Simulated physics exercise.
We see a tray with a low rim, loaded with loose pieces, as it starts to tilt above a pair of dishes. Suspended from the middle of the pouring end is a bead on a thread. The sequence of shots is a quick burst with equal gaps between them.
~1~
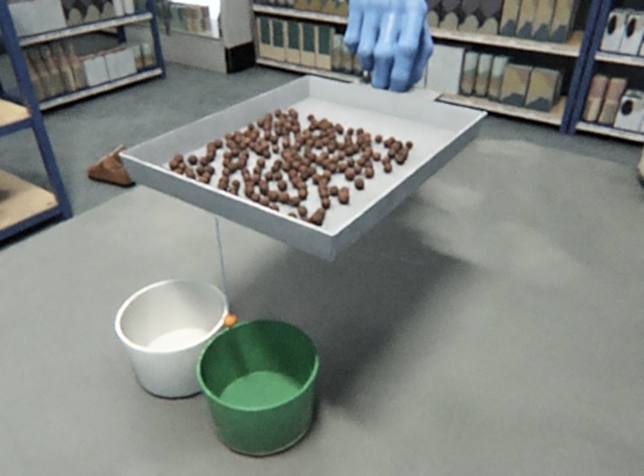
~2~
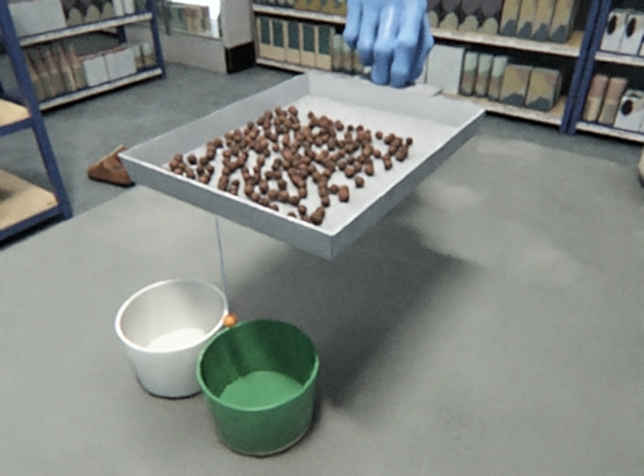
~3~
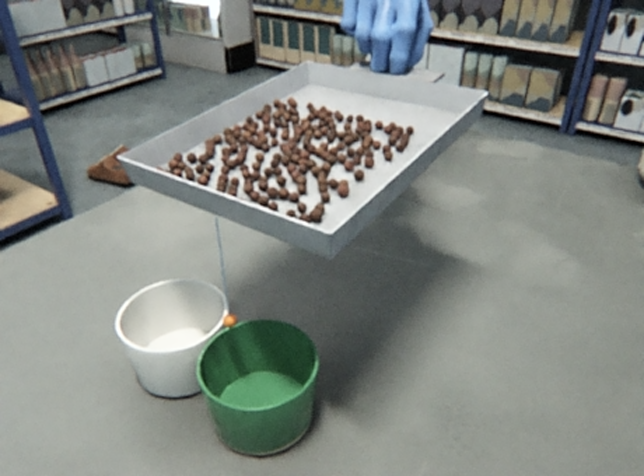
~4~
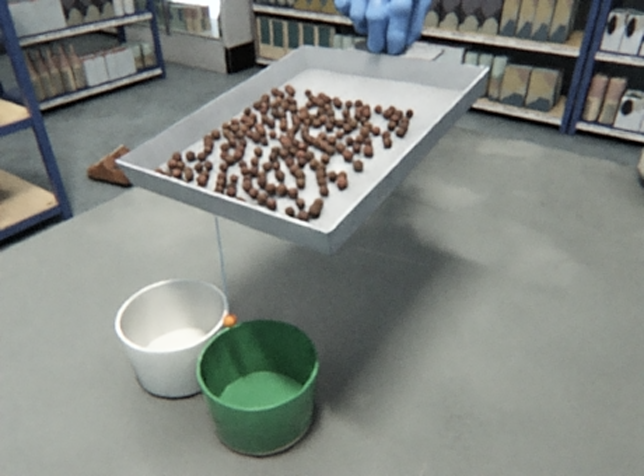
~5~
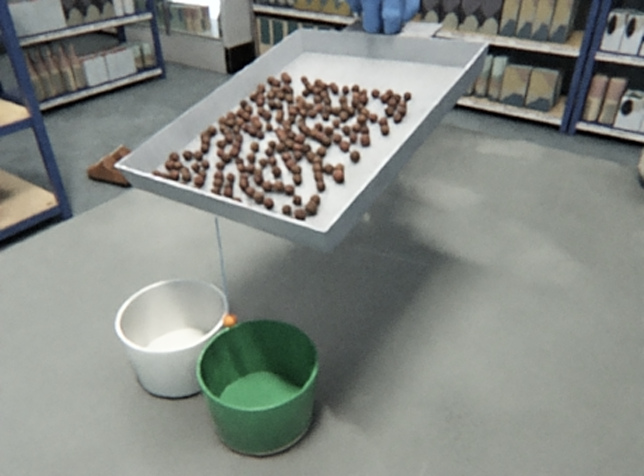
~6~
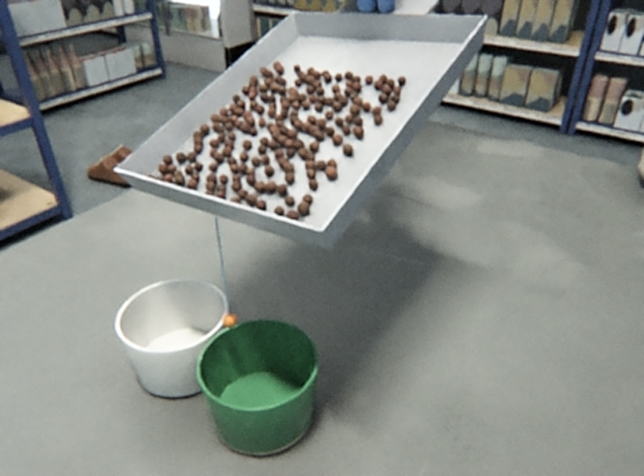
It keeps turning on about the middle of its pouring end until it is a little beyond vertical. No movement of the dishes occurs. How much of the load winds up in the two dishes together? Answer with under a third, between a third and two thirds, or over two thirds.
The two dishes together get between a third and two thirds of it.
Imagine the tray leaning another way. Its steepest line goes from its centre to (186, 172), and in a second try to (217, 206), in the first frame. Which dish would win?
In the first case it's the dish to the left, and in the second it's the dish to the left.
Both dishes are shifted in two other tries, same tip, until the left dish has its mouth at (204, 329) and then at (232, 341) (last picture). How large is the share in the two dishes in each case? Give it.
Close to 20 in a hundred, then close to 0 in a hundred.
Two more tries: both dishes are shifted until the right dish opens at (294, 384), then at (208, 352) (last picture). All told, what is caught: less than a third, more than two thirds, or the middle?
Case one, below one third; case two, more than two thirds.
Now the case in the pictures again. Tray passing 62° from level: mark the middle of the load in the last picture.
In the last view the centre sits at roughly (192, 163).
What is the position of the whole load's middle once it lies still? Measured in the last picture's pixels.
(159, 367).
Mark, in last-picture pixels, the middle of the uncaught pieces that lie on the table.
(53, 420), roughly.
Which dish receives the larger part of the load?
The winner is the left-hand dish.
Shortly afterwards, tray tipped steeply; all but a few on the tray; only a few in the air.
Next, tray tipped right over; near two thirds on the tray; a little in the left dish; a little outside both; near a quarter in the air.
Some moments later, tray tipped past a quarter turn; only a few in the right dish; near half in the left dish; near half outside both.
In the end, tray tipped past a quarter turn; only a few in the right dish; near half in the left dish; near half outside both.
